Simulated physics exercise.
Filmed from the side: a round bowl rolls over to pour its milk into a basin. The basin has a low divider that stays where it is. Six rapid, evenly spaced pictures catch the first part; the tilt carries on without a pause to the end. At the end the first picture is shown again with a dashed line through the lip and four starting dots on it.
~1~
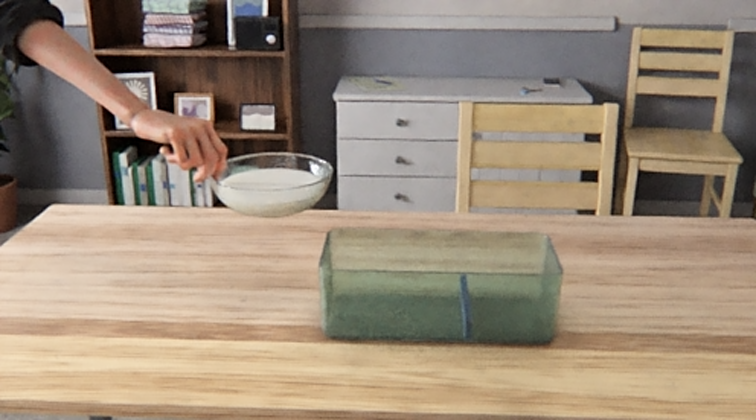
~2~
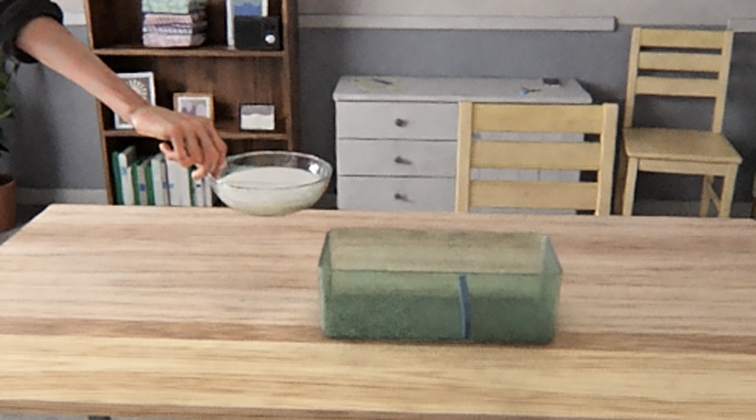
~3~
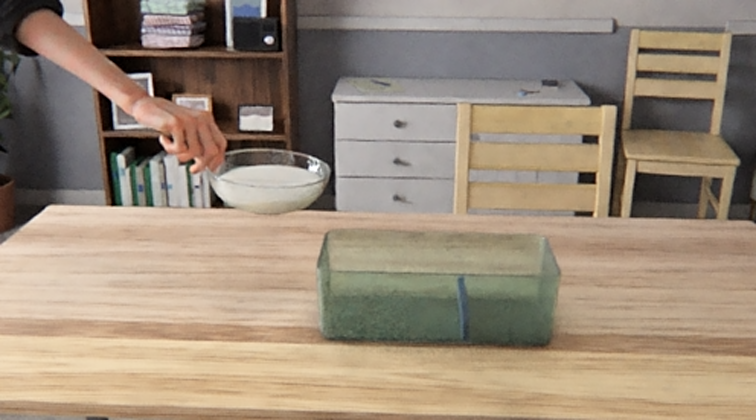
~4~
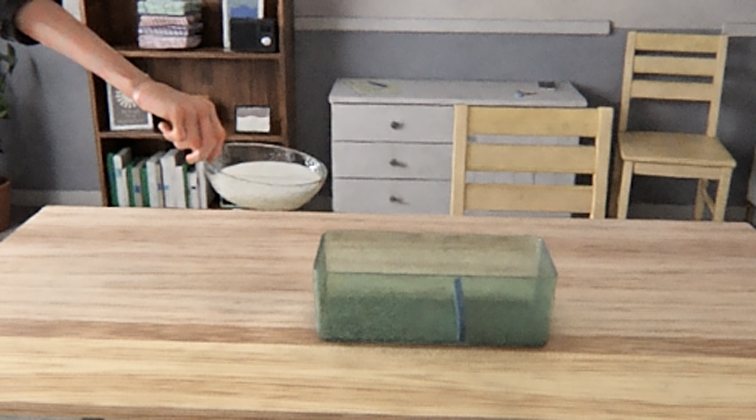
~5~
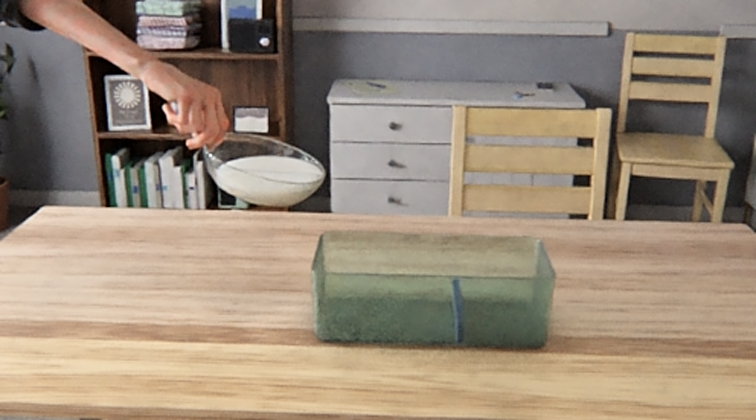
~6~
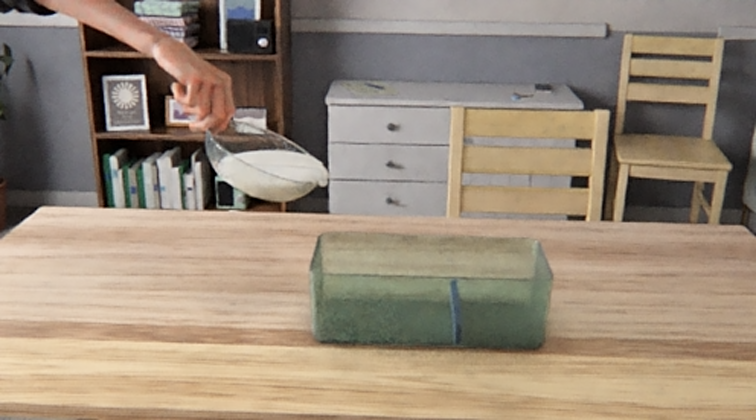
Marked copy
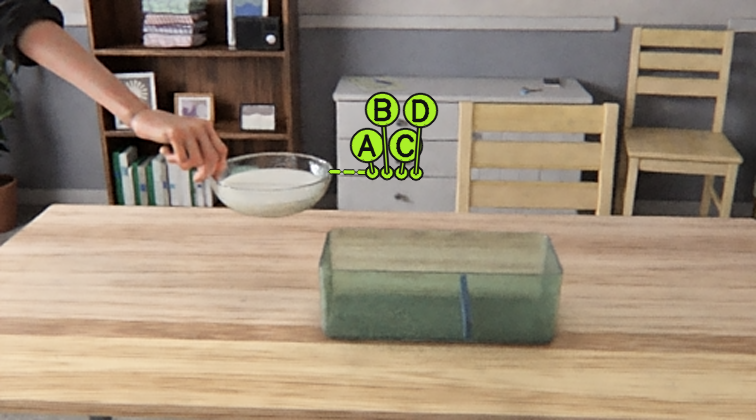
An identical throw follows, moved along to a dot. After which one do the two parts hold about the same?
The answer is dot C.
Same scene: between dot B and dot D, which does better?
The answer is D.
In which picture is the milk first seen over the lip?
In picture 6.
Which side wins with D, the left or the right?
The right side.
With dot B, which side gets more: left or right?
The left one.
On the marked copy, A at (372, 172); B at (387, 172); C at (401, 172); D at (416, 173).
Choosing A, about 89 % ends left of the wall and 11 % right of it.
Choosing B, about 86 % ends left of the wall and 13 % right of it.
Choosing C, about 50 % ends left of the wall and 49 % right of it.
Choosing D, about 24 % ends left of the wall and 75 % right of it.
